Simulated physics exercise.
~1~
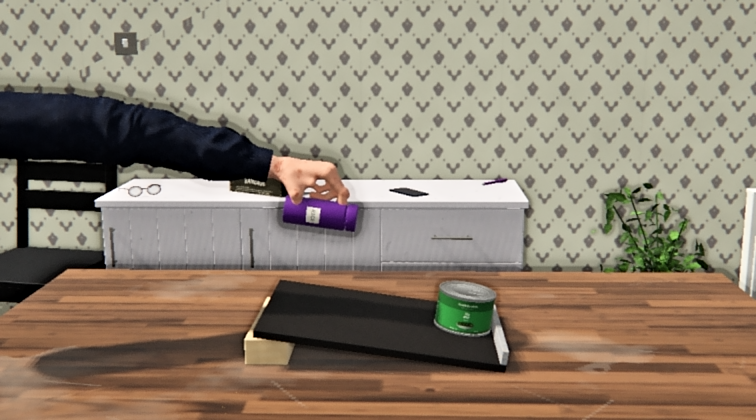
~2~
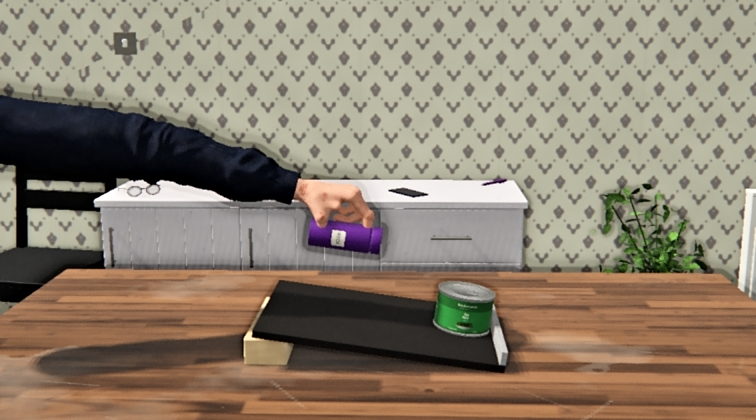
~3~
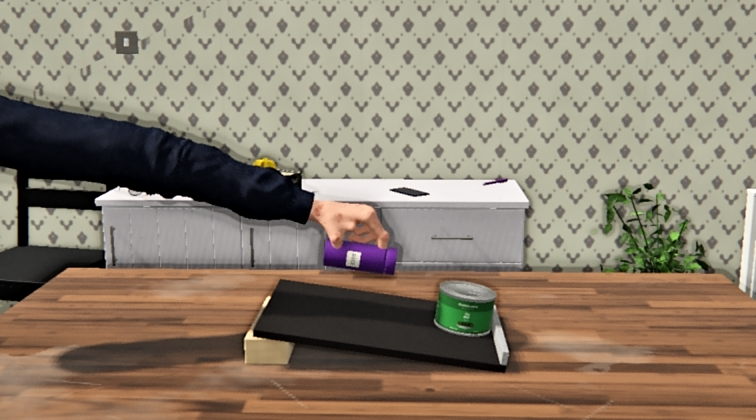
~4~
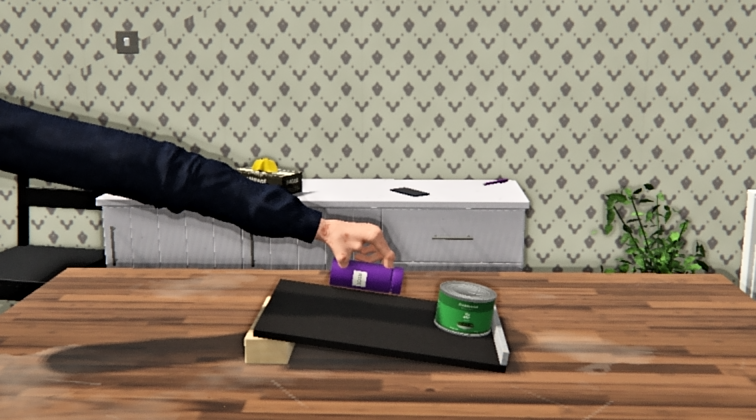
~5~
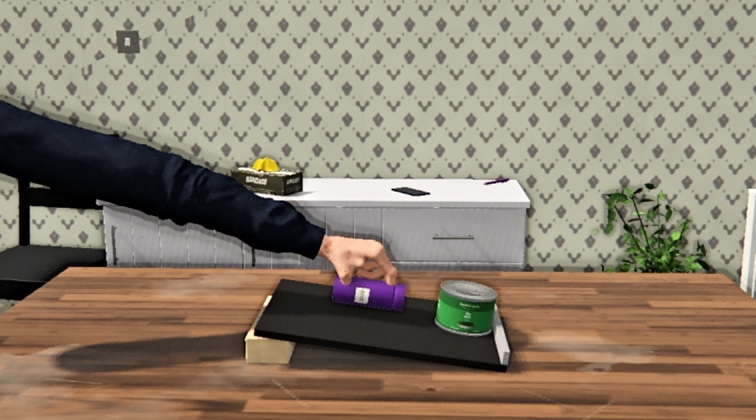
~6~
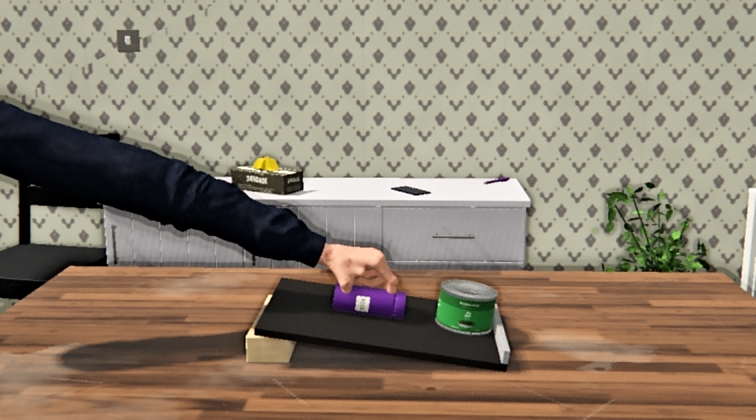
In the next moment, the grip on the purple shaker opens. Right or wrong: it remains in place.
Right.
Then, 0.20 s on from there, no change.
Then, 0.40 s on from there, purple shaker resting near (370, 301).
In the end, both unmoved. At the end, from the last picture's camera, purple shaker near (370, 301). The purple shaker remains at rest.
